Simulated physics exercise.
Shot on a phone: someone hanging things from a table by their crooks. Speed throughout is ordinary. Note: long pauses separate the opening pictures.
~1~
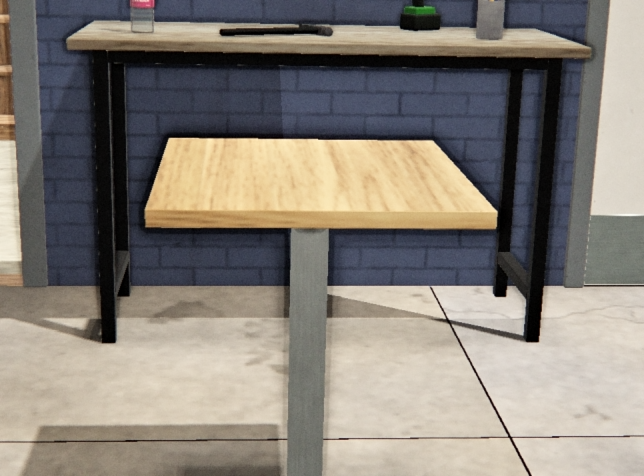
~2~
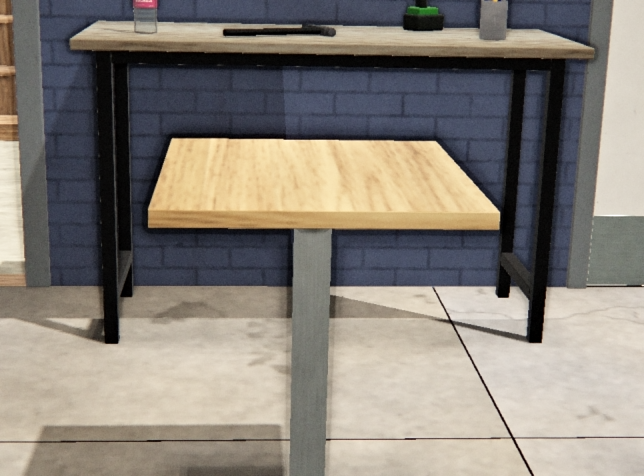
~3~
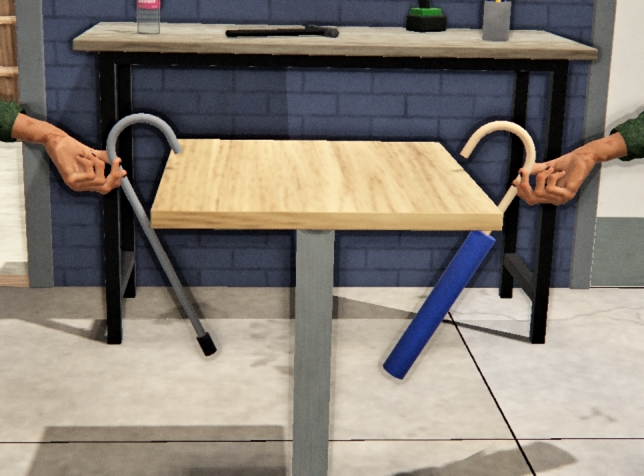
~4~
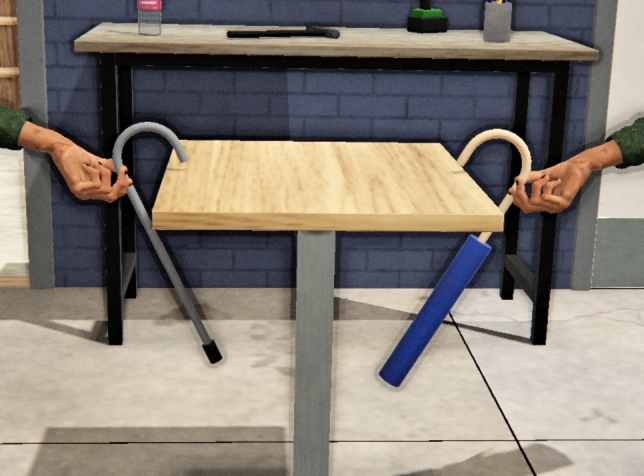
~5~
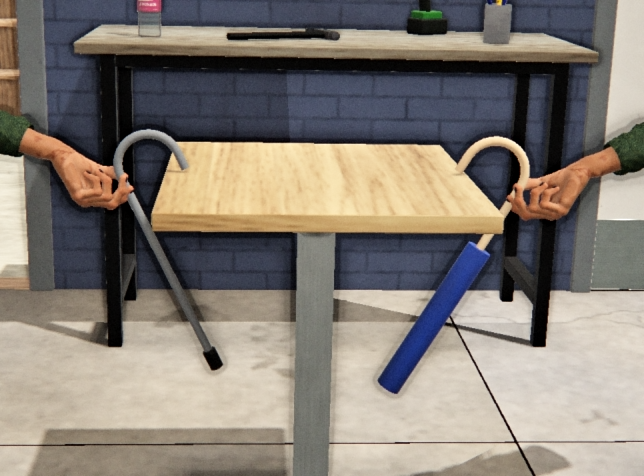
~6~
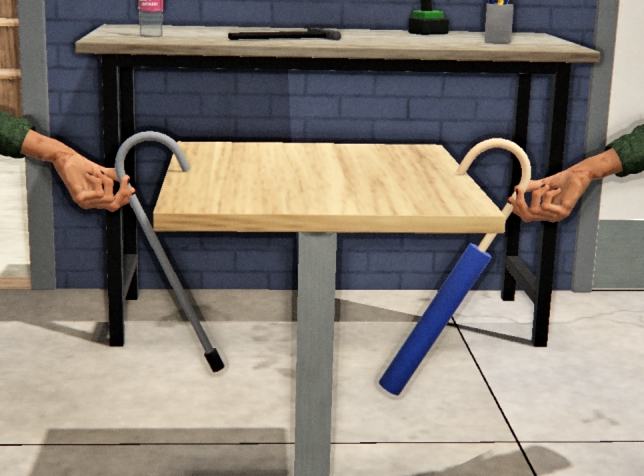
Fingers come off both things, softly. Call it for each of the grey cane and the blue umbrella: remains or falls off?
Grey cane - remains; blue umbrella - remains.
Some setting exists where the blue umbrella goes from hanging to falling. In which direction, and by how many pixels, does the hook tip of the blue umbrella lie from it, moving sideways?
Looks like close to 8 pixels, moving right.
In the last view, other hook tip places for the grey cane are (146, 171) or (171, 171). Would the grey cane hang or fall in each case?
One after the other, it plunges and stays caught.
Then, 0.32 s after the last picture, grey cane at rest near (190, 250); blue umbrella at rest near (441, 266).
Then, 0.72 s after the last picture, grey cane at rest near (189, 250); blue umbrella at rest near (443, 266).
At rest, the grey cane remains in place, near (190, 250); the blue umbrella remains in place, near (440, 266).
